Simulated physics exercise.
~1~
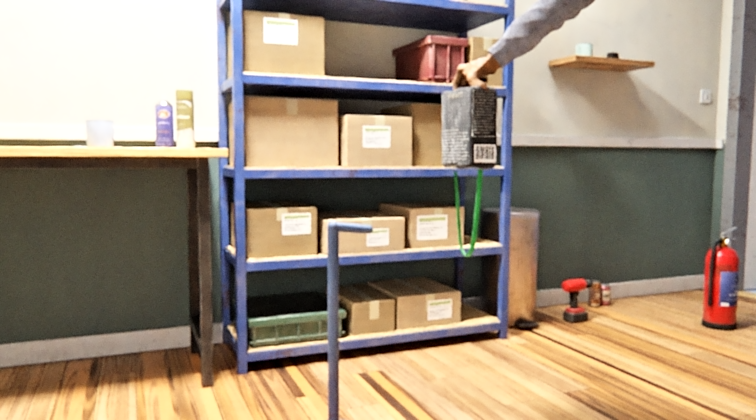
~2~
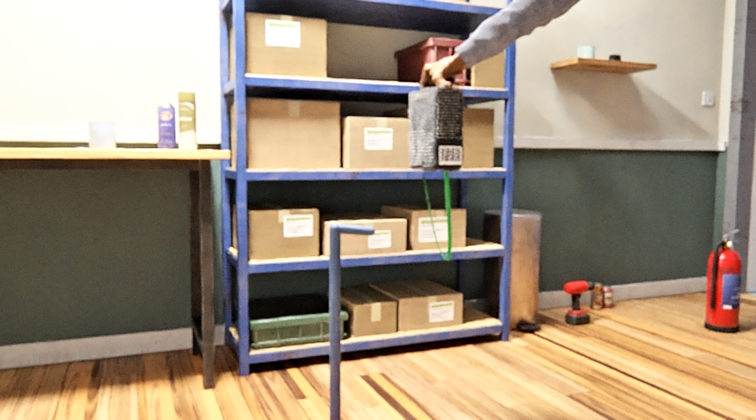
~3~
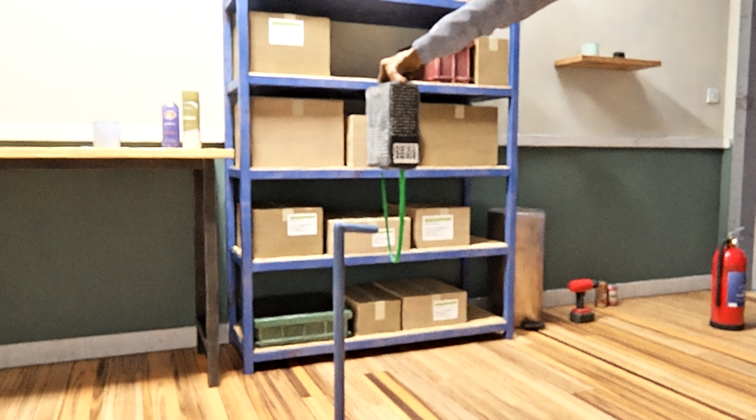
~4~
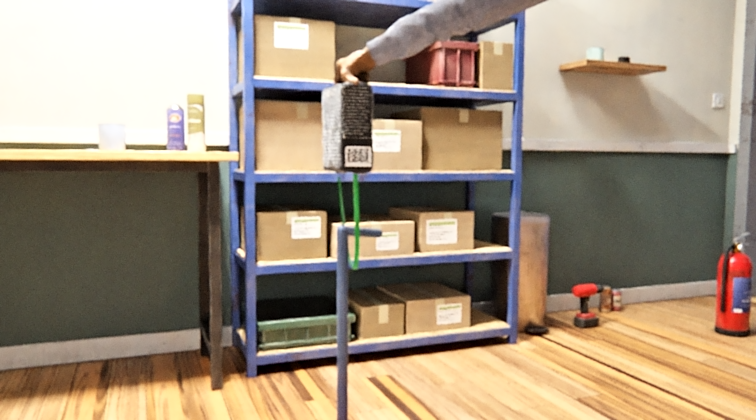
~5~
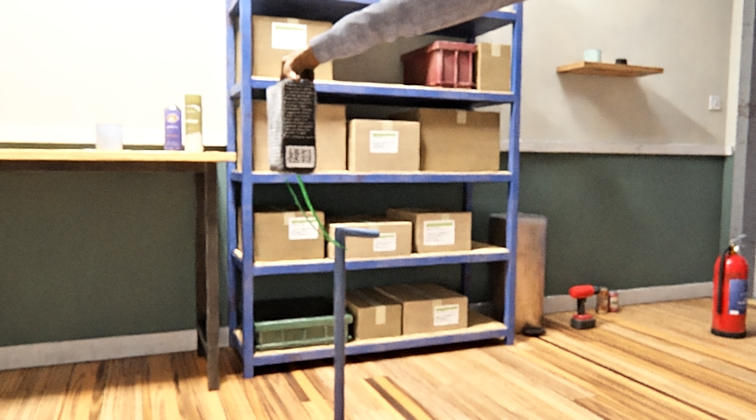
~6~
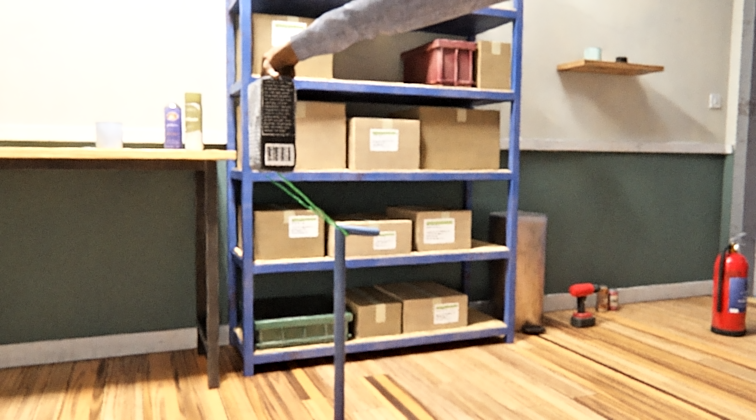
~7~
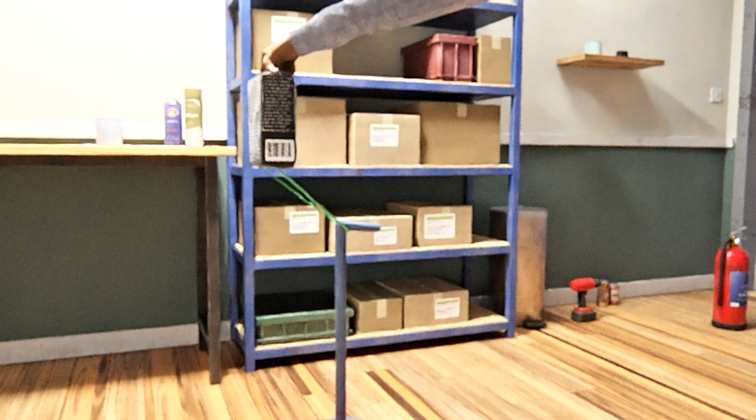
We see a hand carry a black sack leftward in front of a blue shelving unit, a green ribbon loop dangling beneath it. As the sack passes over a hooked post, the loop catches on the hook and pulls tight, and the hand stops.
